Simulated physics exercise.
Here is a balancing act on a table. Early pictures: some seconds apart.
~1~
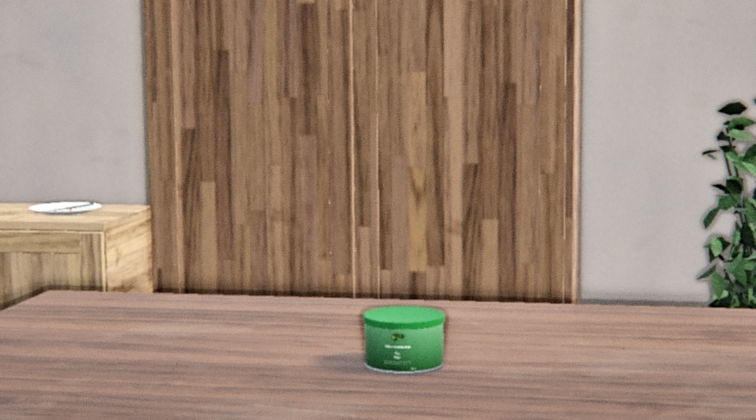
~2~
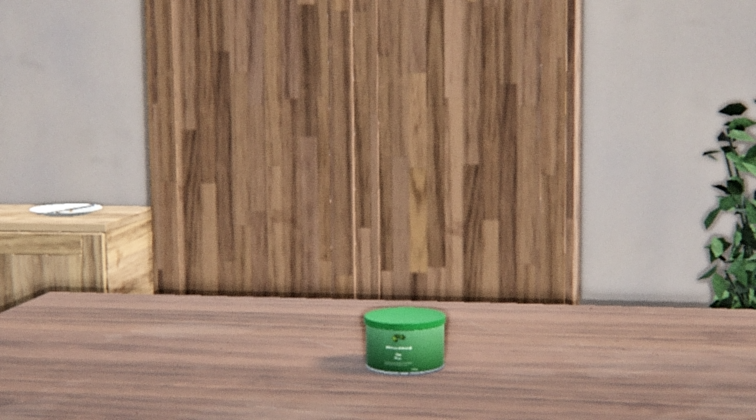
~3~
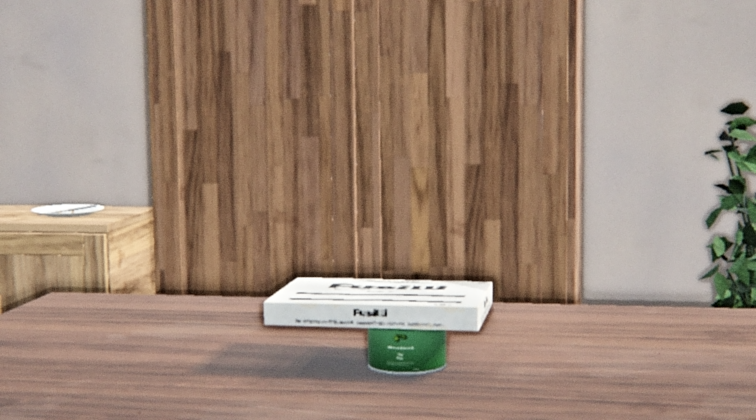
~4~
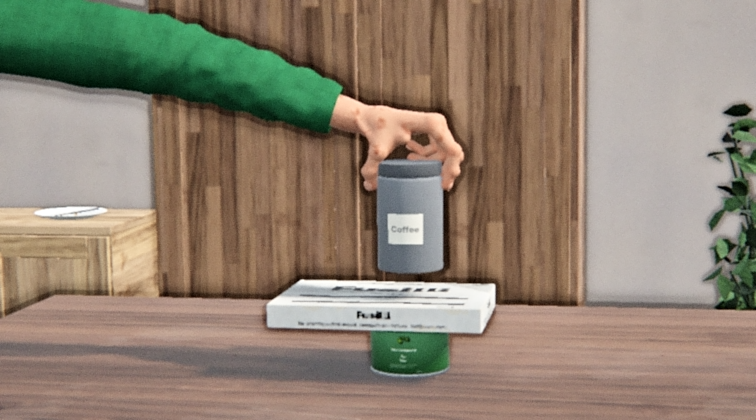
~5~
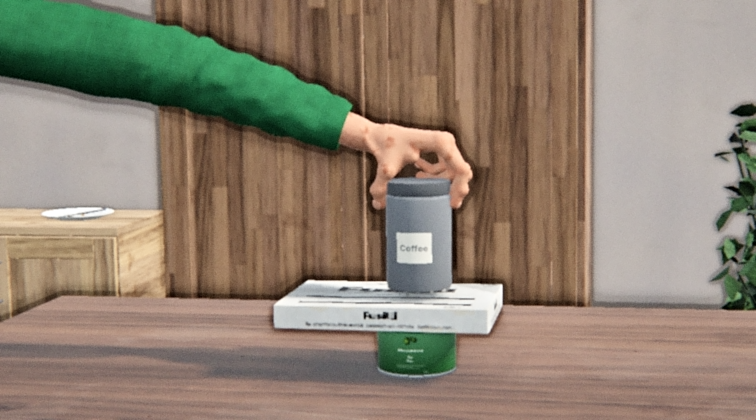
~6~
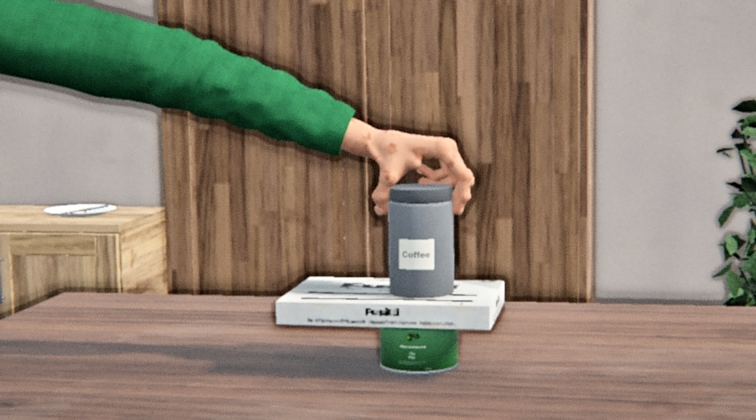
A green tub sat alone on a wooden table, then a flat white box appeared on top of it, and a hand in a green sleeve lowered a grey coffee jar onto the box.
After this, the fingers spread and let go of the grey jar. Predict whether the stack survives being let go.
Prediction: It survives.
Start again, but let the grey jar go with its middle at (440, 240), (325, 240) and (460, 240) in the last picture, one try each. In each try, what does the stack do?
The first time it stays standing, the second time it collapses, and the third time it stays standing.
Then, 0.30 s past the last view, nothing moves.
Then, 0.70 s past the last view, grey jar resting near (421, 241).
Finally, all 3 still in place. Final places as the last picture's camera would see them, grey jar near (421, 241). The stack stays up.
